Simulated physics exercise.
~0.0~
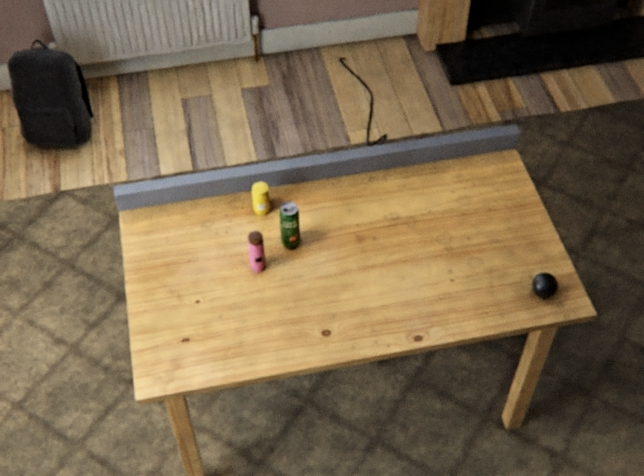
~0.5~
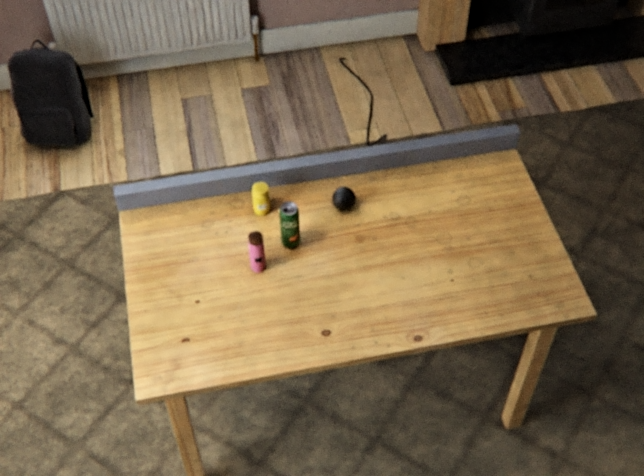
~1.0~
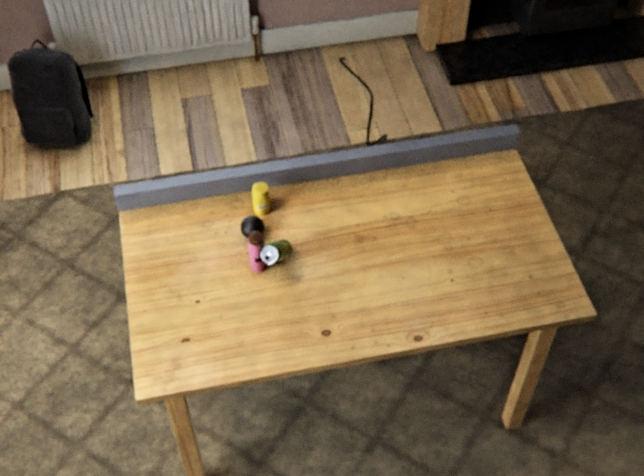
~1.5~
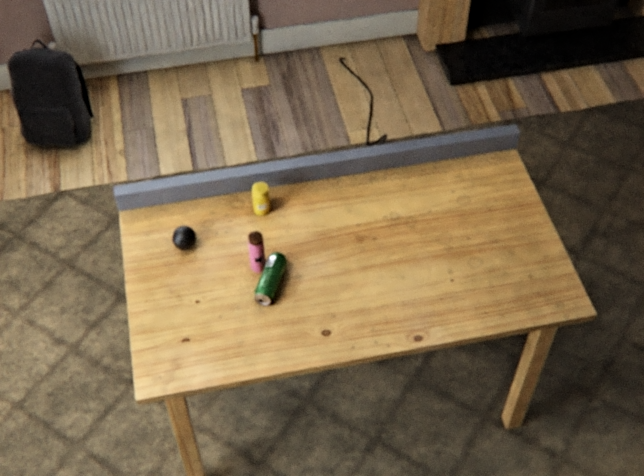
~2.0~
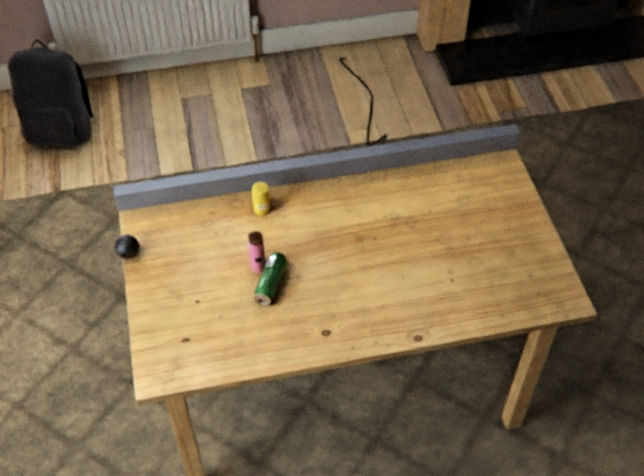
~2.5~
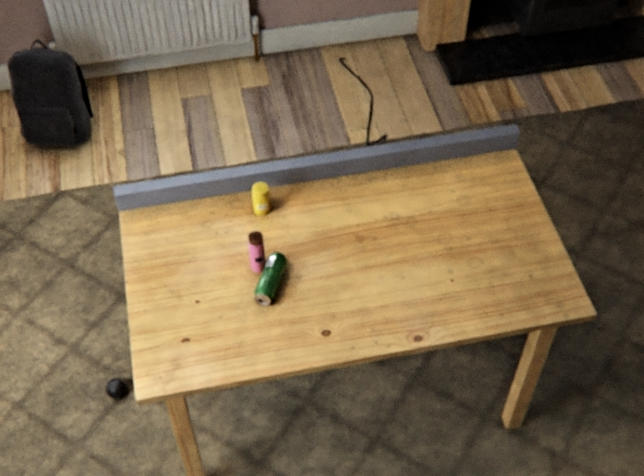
A black ball rolls from the right end of a pale wooden table, seen from above in a room with a radiator, a dark backpack and a tiled and wooden floor. A grey rail runs along the far side, and a yellow shaker, a green can and a pink shaker stand left of centre. The ball travels left to near the rail, then reaches the group, and the can tips and topples toward the near side. The ball carries on left, leaves the table's left edge and drops to the floor. The can is left lying beside both upright shakers.
